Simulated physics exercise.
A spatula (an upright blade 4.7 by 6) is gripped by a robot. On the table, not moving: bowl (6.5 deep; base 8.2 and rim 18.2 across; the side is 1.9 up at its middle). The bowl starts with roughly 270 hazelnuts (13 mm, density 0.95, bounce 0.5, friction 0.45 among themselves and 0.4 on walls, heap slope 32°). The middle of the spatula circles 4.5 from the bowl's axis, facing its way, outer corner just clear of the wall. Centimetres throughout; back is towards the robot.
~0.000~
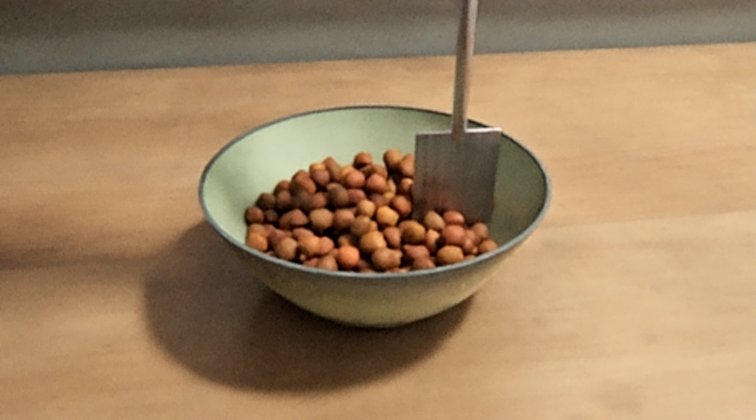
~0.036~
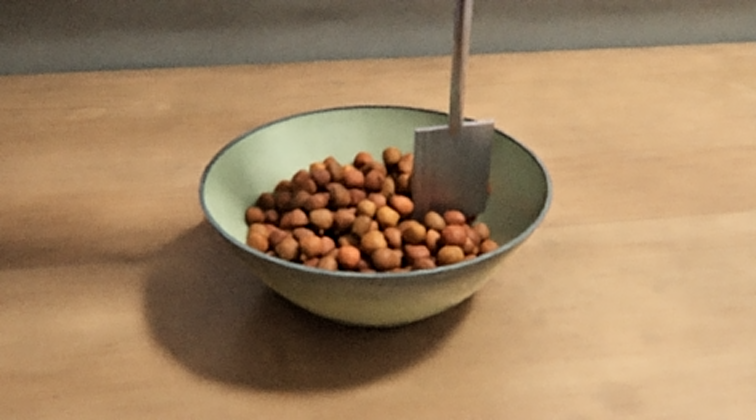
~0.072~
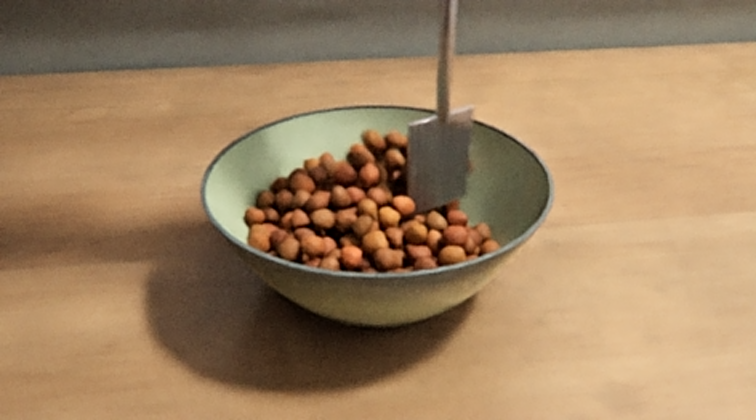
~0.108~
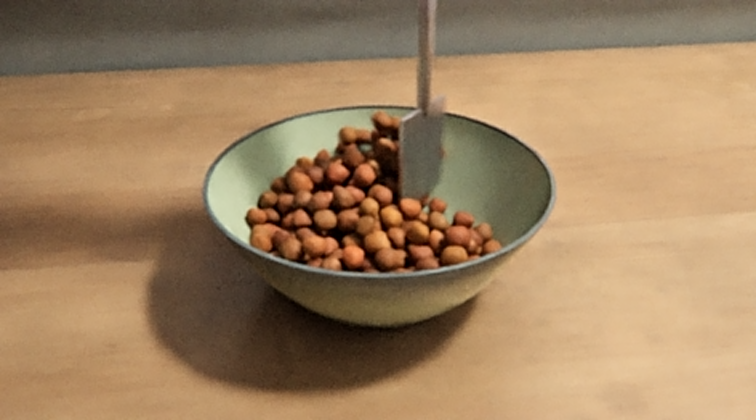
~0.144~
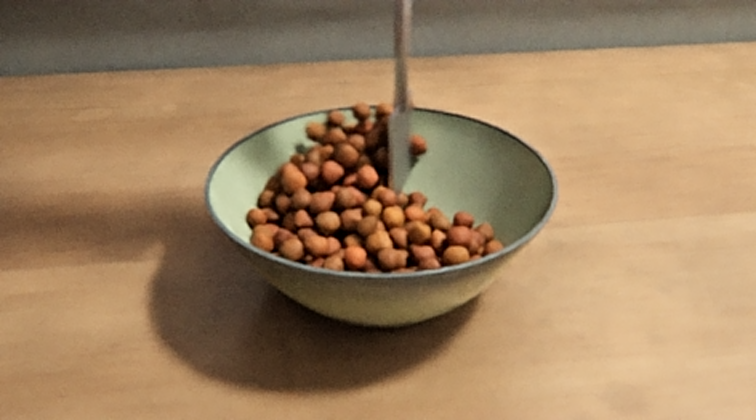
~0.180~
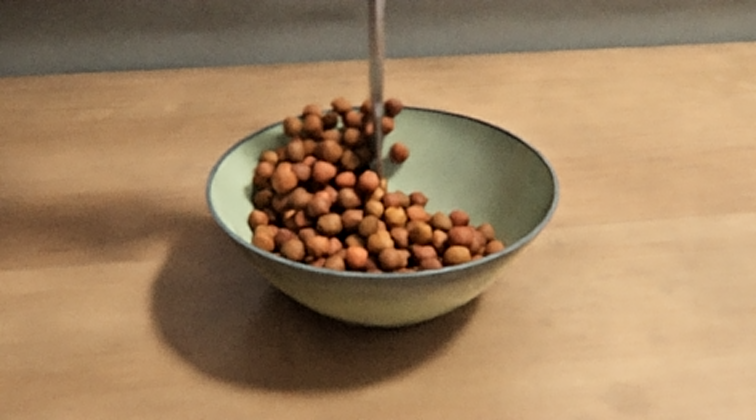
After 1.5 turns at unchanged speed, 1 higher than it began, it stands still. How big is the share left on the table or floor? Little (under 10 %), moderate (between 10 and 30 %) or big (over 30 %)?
On the table or floor the share is moderate, between 10 and 30 %.
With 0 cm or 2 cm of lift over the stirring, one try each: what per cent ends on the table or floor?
Some 25 and 10 per cent.
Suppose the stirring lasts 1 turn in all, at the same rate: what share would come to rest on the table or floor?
It would be near 10 per cent.
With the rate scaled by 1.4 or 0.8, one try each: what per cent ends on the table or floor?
Some 35 and 15 per cent.
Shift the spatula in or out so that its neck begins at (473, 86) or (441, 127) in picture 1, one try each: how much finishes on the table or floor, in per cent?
Some 10 and 15 per cent.
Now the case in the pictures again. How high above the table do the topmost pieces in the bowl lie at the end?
Roughly 6.5 cm.
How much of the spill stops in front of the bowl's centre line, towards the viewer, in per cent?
About 60 per cent.
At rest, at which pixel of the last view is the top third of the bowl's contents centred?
Around (329, 245).
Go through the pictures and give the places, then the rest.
The first picture shows spatula neck at (461, 104), 0° round; upper third of the load around (369, 205), from x 255 to 490, top at y 160; 271 in the bowl.
The second picture shows spatula neck at (457, 99), 9° round; upper third of the load around (369, 204), from x 255 to 490, top at y 155.
The third picture shows spatula neck at (444, 89), 28° round; upper third of the load around (365, 198), from x 255 to 490, top at y 140.
The fourth picture shows spatula neck at (425, 82), 47° round; upper third of the load around (363, 190), from x 255 to 490, top at y 120.
The fifth picture shows spatula neck at (402, 77), 67° round; upper third of the load around (353, 184), from x 260 to 495, top at y 105.
The sixth picture shows spatula neck at (376, 76), 86° round; upper third of the load around (338, 181), from x 260 to 495, top at y 105; 271 in the bowl.
By 0.51 s, 264° round, highest piece 9 above the table; 245 in the bowl, 16 on the table or floor, 10 in flight or on the tool.
By 0.84 s, 81° round, highest piece 8 above the table; 230 in the bowl, 37 on the table or floor, 4 in flight or on the tool.
By 1.20 s, 180° round, highest piece 6 above the table; 223 in the bowl, 48 on the table or floor.
By 1.90 s, 180° round, highest piece 6 above the table; 223 in the bowl, 48 on the table or floor.
Final count, 223 in the bowl, 48 on the table or floor. That is 18 % on the table or floor.
